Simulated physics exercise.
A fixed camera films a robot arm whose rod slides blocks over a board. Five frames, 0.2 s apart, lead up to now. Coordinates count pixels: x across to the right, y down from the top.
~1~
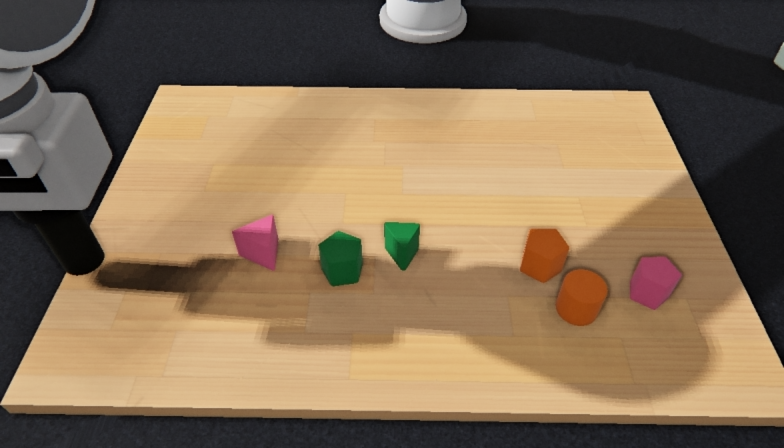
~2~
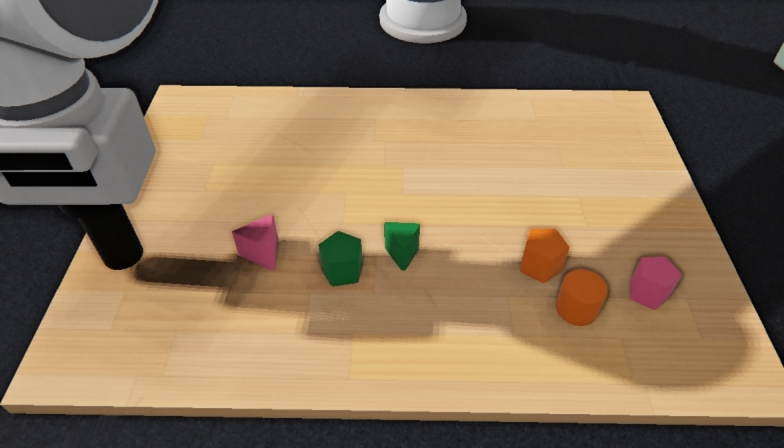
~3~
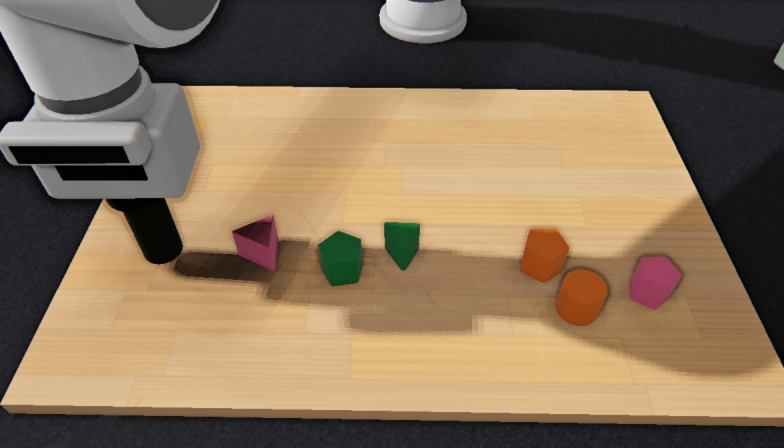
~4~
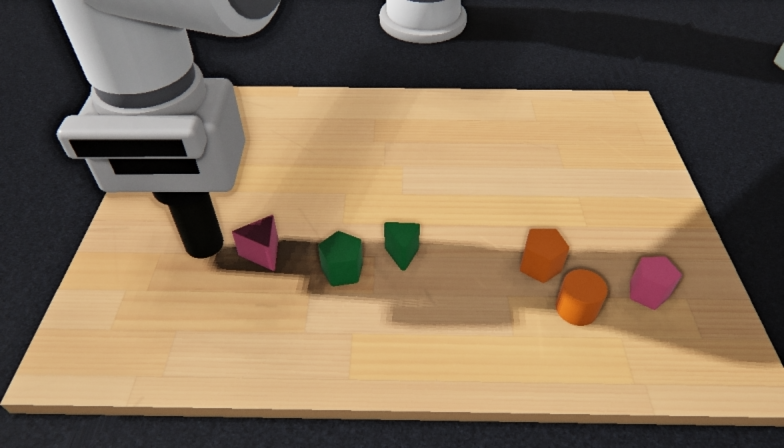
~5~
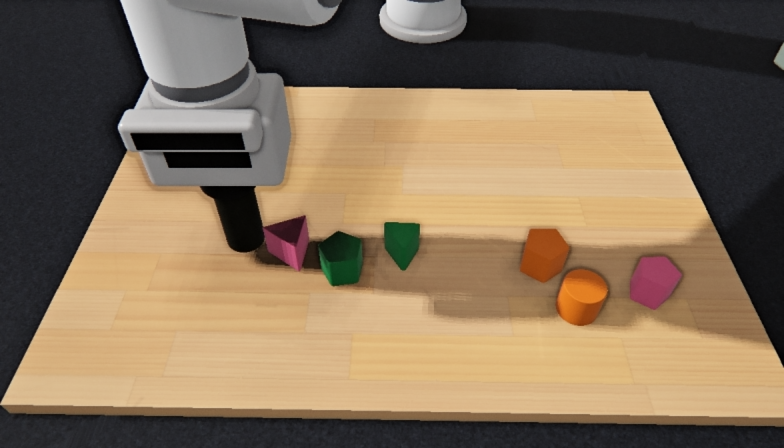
A grey robot arm with a black rod moves steadily rightward from the left edge of a wooden board, while the scattered pink, green and orange blocks stay still. The rod then meets the pink three-sided block and pushes it a short way right, close to the unmoved green pentagon.
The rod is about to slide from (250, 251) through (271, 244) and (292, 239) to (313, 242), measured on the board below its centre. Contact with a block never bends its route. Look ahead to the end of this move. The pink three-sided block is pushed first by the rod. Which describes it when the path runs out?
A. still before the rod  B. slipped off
I choose A.
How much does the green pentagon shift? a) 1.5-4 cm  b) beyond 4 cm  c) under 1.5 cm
Answer: C.
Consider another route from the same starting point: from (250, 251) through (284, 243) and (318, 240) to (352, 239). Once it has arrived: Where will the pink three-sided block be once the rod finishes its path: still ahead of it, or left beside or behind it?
The rod still drives it.
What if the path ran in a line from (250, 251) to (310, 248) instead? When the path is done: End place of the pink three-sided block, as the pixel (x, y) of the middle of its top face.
I'd place it at (339, 226), taking the centre of its top.
The first path, step by step. Halfway along, rod at (279, 228); pink three-sided block at (311, 229), turned 40° clockwise.
At the end, rod at (311, 230); pink three-sided block at (338, 228), turned 70° clockwise; green pentagon at (348, 251), turned 35° clockwise; green three-sided block still.
